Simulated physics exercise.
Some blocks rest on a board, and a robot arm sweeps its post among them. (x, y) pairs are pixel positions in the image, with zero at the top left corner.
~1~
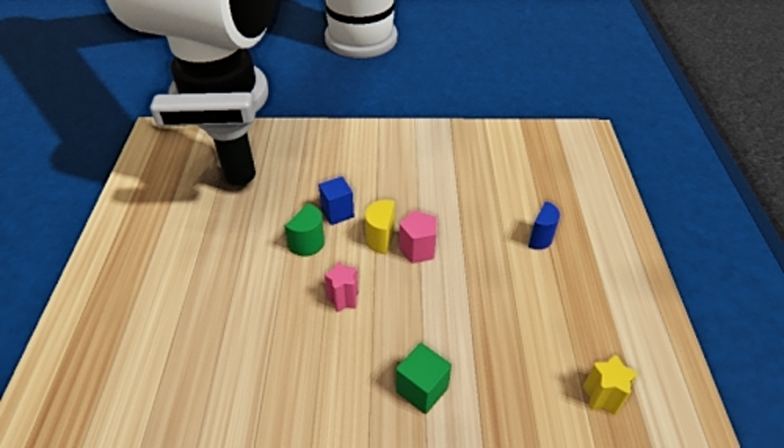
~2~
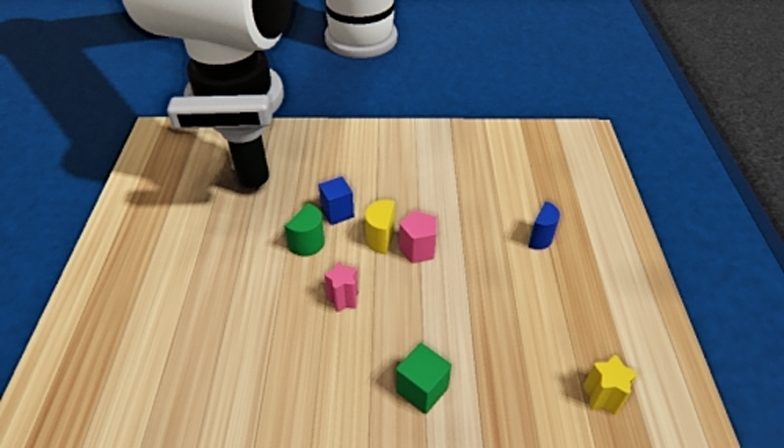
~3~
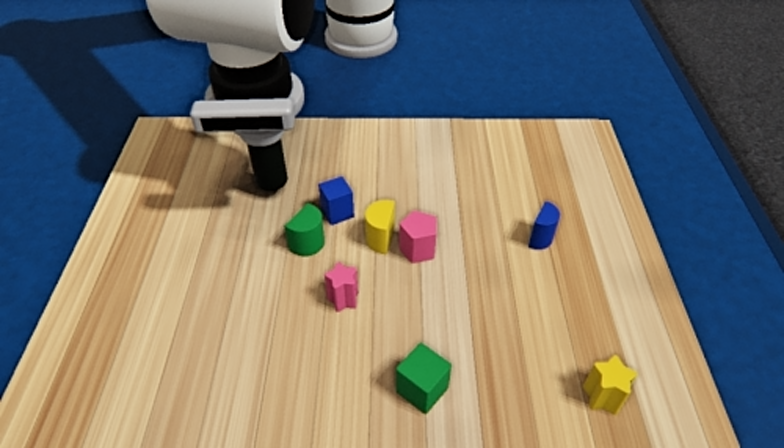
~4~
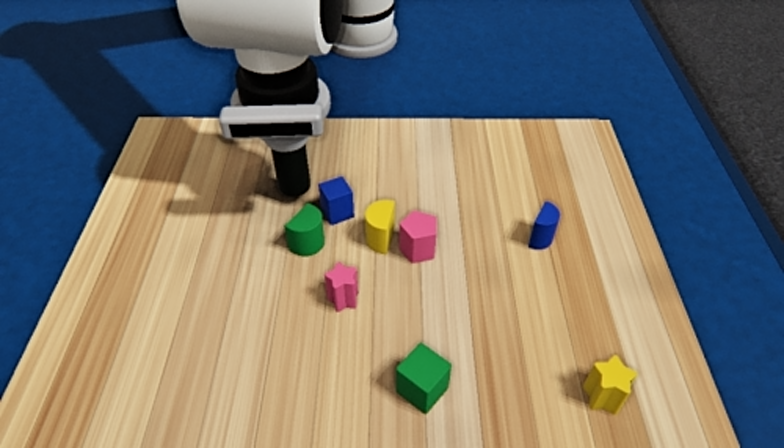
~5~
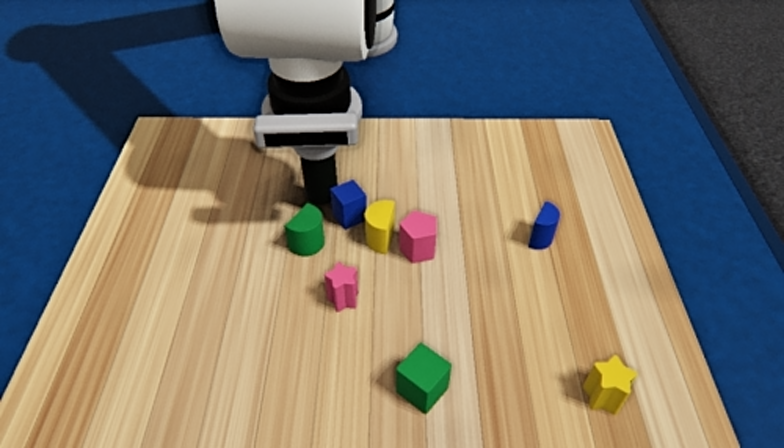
The robot arm sweeps its post right across the board and nudges the blue block slightly.
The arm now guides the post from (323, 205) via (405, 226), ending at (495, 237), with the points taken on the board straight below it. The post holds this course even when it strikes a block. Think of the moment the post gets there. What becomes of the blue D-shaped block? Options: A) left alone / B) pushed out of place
A: Left alone.
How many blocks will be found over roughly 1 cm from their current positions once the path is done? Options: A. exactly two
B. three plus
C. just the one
B - three plus.
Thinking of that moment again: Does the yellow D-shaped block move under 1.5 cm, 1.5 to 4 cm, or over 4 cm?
It gets moved over 4 cm.
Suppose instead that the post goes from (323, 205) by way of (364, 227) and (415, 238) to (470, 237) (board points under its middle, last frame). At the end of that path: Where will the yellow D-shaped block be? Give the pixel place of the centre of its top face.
Most likely (457, 263).
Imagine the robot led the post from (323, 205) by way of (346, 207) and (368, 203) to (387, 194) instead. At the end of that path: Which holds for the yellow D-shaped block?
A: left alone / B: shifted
The one that fits is B, shifted.
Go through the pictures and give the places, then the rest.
In the first frame, post's lower end at (240, 176); blue square piece at (335, 187); yellow D-shaped block at (380, 213); pink pentagon at (420, 224); blue D-shaped block at (548, 214).
In the second frame, post at (254, 178); blocks still.
In the third frame, post at (272, 182); blocks still.
In the fourth frame, post at (295, 187); blocks still.
In the fifth frame, post at (322, 195); blue square piece at (348, 191); yellow D-shaped block at (380, 213); pink pentagon at (420, 224); blue D-shaped block at (548, 214).
What follows on the original path. One third of the way, post at (376, 212); blue square piece at (402, 211); yellow D-shaped block at (412, 233), turned 15° clockwise; pink pentagon at (443, 235), turned 15° anticlockwise.
Two thirds of the way, post at (436, 220); blue square piece at (459, 227), turned 35° clockwise; yellow D-shaped block at (424, 249), turned 15° clockwise; pink pentagon at (462, 251), turned 15° anticlockwise.
At the end, post at (497, 227); blue square piece at (492, 237), turned 105° clockwise; yellow D-shaped block at (424, 249), turned 15° clockwise; pink pentagon at (464, 255); blue D-shaped block still.
